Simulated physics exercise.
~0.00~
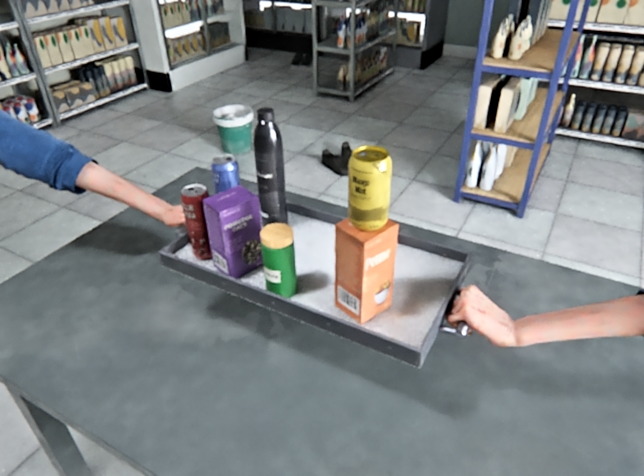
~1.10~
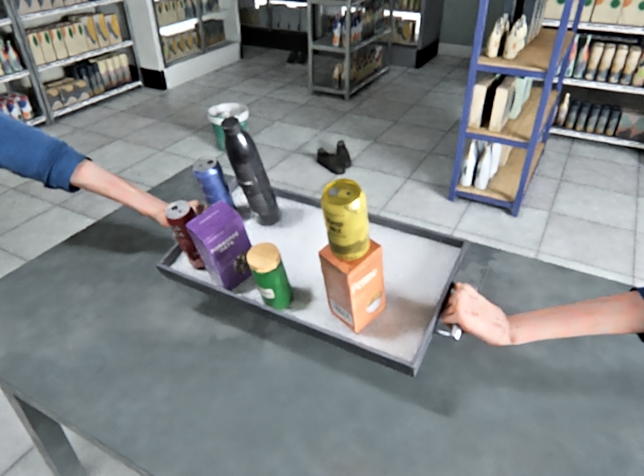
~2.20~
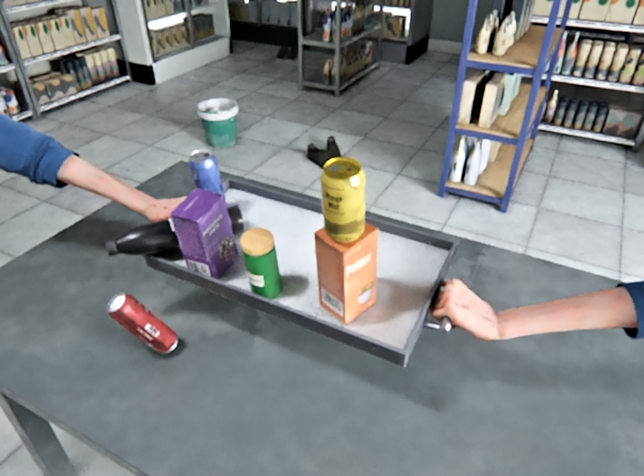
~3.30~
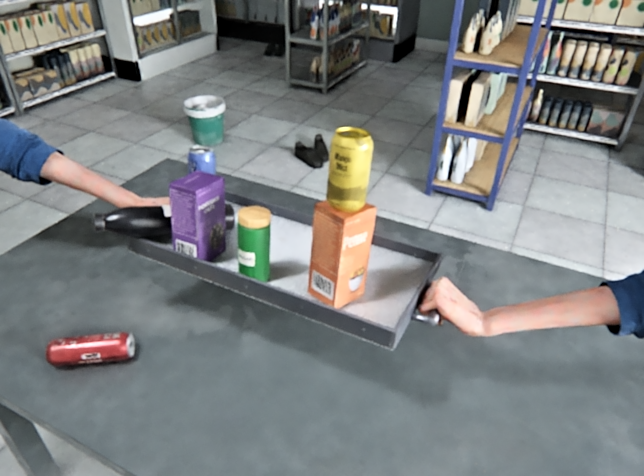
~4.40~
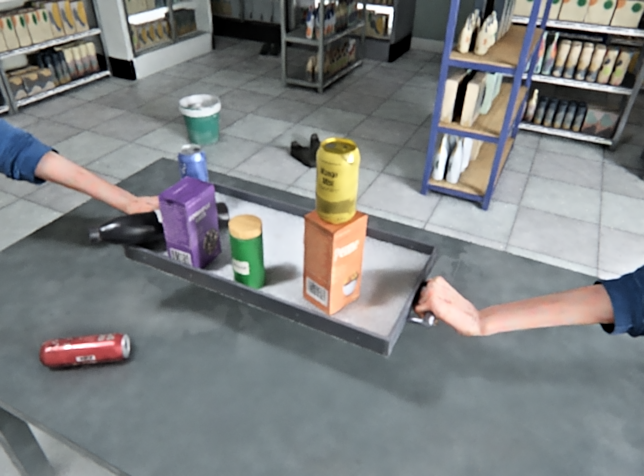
In a shop-like room, two hands tilting a loaded tray, black bottle toppling, red can falling onto the table, other items staying upright.
